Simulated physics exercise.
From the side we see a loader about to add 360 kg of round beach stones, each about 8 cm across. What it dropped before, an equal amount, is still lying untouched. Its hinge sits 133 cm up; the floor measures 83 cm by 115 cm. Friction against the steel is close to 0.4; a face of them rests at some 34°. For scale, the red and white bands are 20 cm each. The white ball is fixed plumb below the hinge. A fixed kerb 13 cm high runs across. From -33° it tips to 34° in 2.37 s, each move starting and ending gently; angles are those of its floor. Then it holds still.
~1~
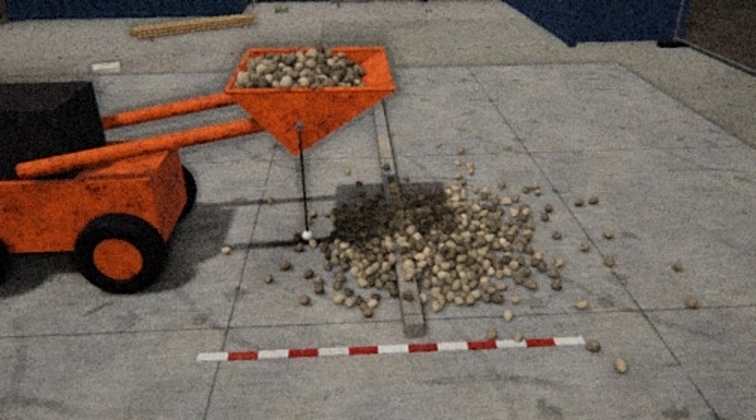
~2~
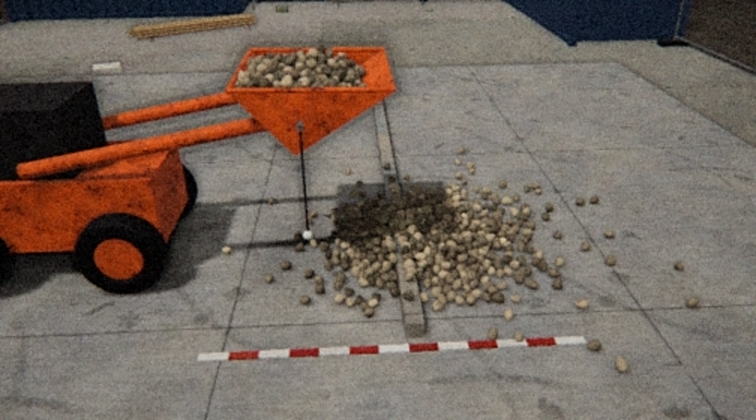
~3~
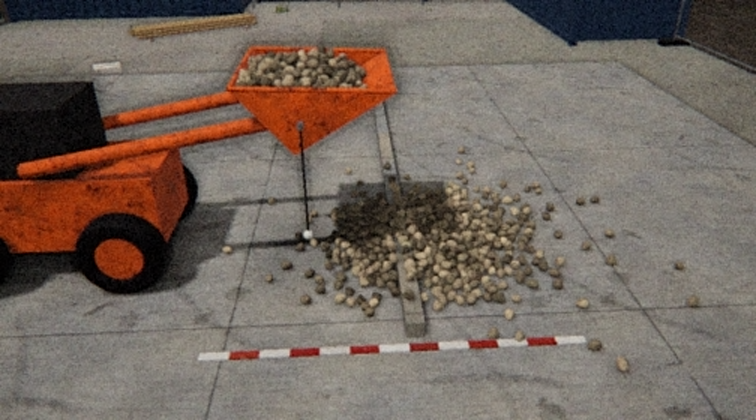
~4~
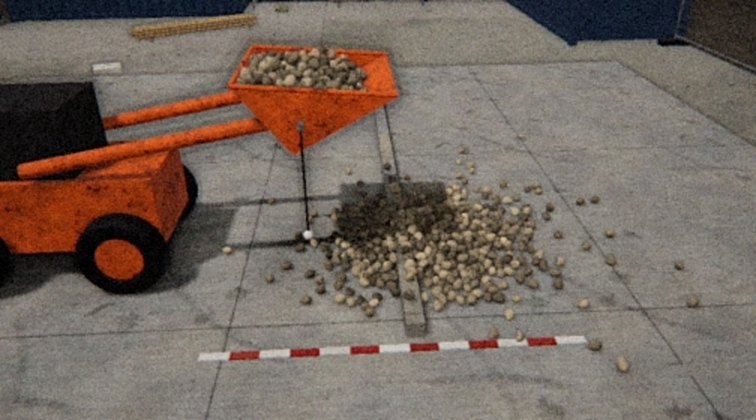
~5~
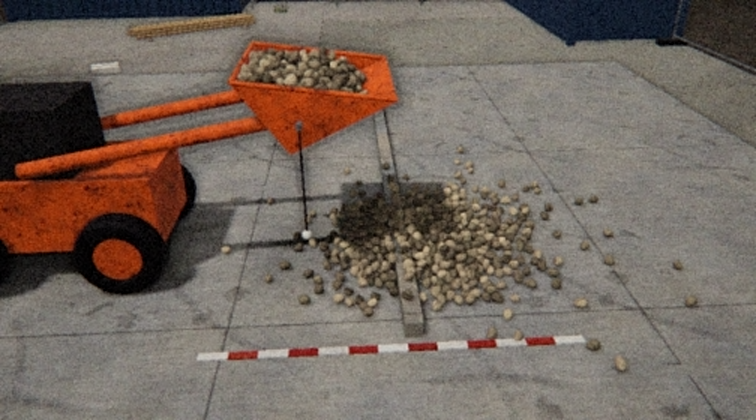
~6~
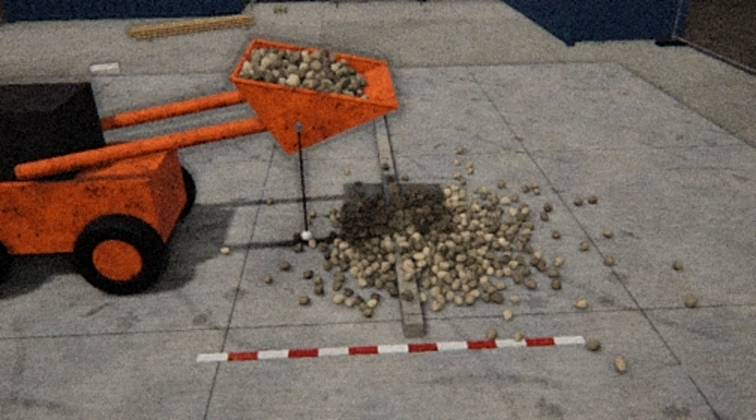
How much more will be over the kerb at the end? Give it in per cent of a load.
Close to 86 parts in a hundred.
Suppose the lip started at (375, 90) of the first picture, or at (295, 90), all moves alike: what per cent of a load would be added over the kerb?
About 65 and 0 per cent.
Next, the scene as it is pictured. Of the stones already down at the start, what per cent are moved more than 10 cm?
About 15 per cent.
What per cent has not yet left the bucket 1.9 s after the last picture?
It holds some 15 per cent.
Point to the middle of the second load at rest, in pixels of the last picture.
Near (439, 225).
Then, 1.2 s after the last picture the floor is at 24°; in per cent of one load, 87 in the bucket, 47 on this side of the kerb, 66 over the kerb; the foremost stones are at (635, 244).
Then, 1.9 s after the last picture the floor is at 34°; in per cent of one load, 16 in the bucket, 62 on this side of the kerb, 122 over the kerb; the foremost stones are at (635, 244).
Then, 2.2 s after the last picture the floor is at 34°; in per cent of one load, 0 in the bucket, 54 on this side of the kerb, 146 over the kerb; the foremost stones are at (635, 244).
Then, 4.8 s after the last picture the floor is at 34°; in per cent of one load, 0 in the bucket, 49 on this side of the kerb, 151 over the kerb; the foremost stones are at (635, 244). Net gain over the kerb, 86.
